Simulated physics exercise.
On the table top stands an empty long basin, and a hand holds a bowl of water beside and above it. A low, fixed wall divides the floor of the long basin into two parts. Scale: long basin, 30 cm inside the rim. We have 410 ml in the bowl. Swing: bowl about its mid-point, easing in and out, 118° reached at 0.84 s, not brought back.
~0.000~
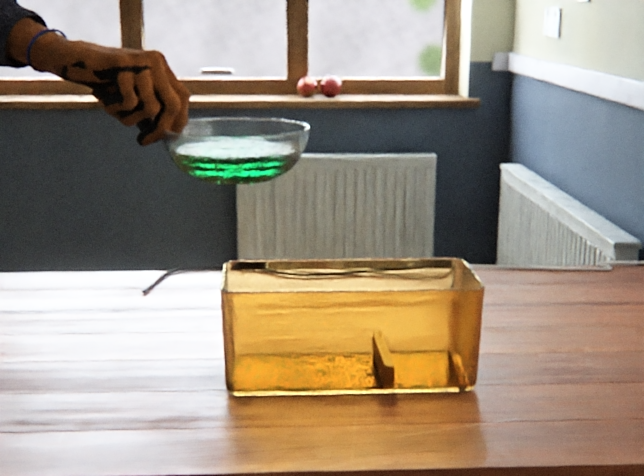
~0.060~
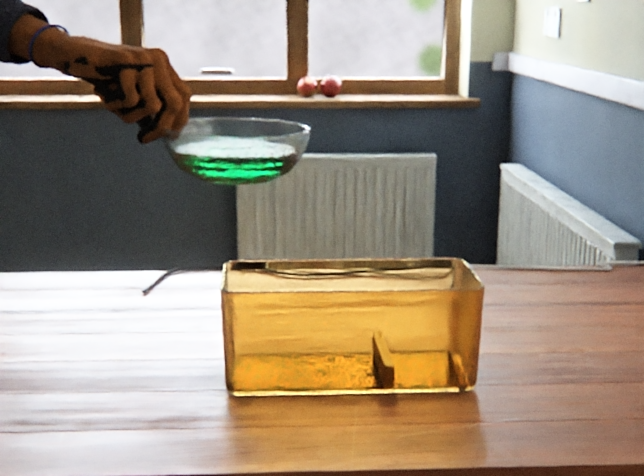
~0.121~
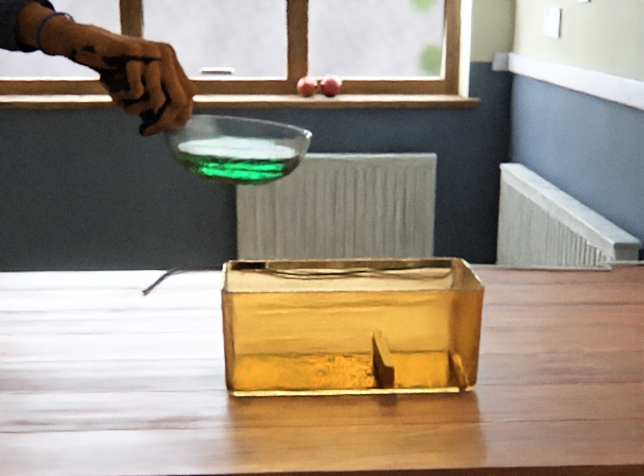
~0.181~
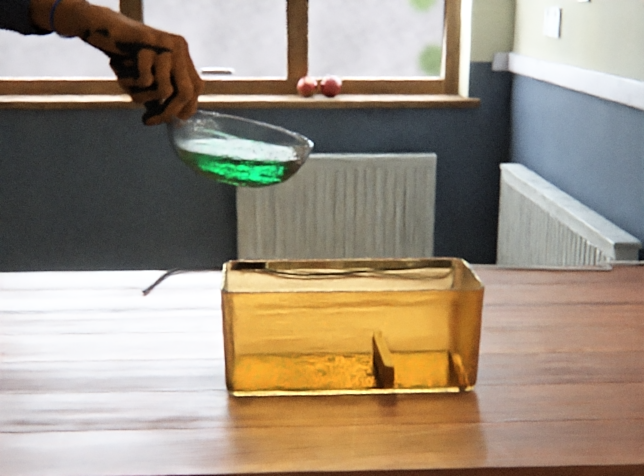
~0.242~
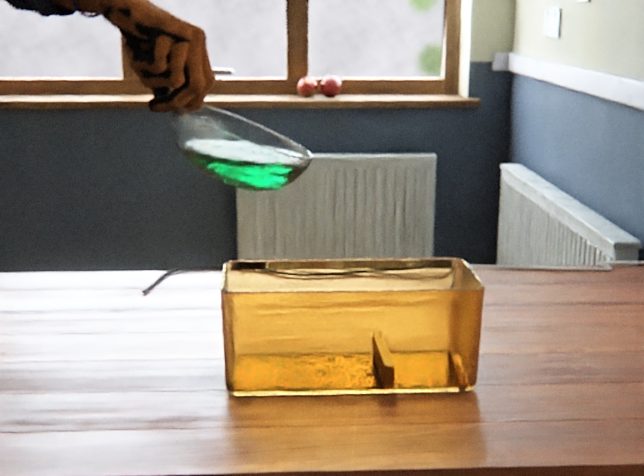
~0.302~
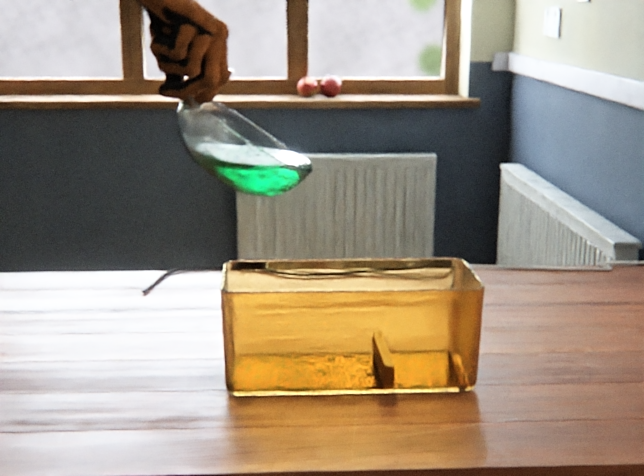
At first, a hand holds a clear glass bowl of green liquid level above an amber, see-through long basin on a wooden table. The hand then turns and moves slightly right, tilting the bowl gradually, then more steeply, until the liquid gathers at its lowered right edge.
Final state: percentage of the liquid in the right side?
Approximately 12 %.
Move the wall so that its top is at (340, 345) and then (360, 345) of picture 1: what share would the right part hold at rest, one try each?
The first gives near 60 per cent and the second near 25 per cent.
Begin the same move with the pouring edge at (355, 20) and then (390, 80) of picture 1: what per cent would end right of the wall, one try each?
Around 55 per cent first, around 60 per cent next.
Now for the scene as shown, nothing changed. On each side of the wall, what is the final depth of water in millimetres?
I'd say close to 14 mm on the left, close to 4 mm on the right.
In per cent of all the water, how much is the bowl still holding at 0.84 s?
0 per cent or thereabouts.
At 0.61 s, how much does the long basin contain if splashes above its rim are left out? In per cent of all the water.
About 78 per cent.
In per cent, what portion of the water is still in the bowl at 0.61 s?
4 %.
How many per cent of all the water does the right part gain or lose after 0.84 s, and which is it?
Its share increases, some 2 in a hundred.
Then, 0.61 s in, the tilt is 98° and 4 per cent is still to pour, 77 is left of the wall and 1 right of it.
Then, 0.84 s in, the tilt is 118° and 0 per cent is still to pour, 86 is left of the wall and 10 right of it.
Then, 1.08 s in, the tilt is 118° and 0 per cent is still to pour, 86 is left of the wall and 12 right of it.
Then, 1.34 s in, the tilt is 118° and 0 per cent is still to pour, 86 is left of the wall and 12 right of it.
Finally, 86 per cent lies left of the wall, 12 right of it and 2 outside.
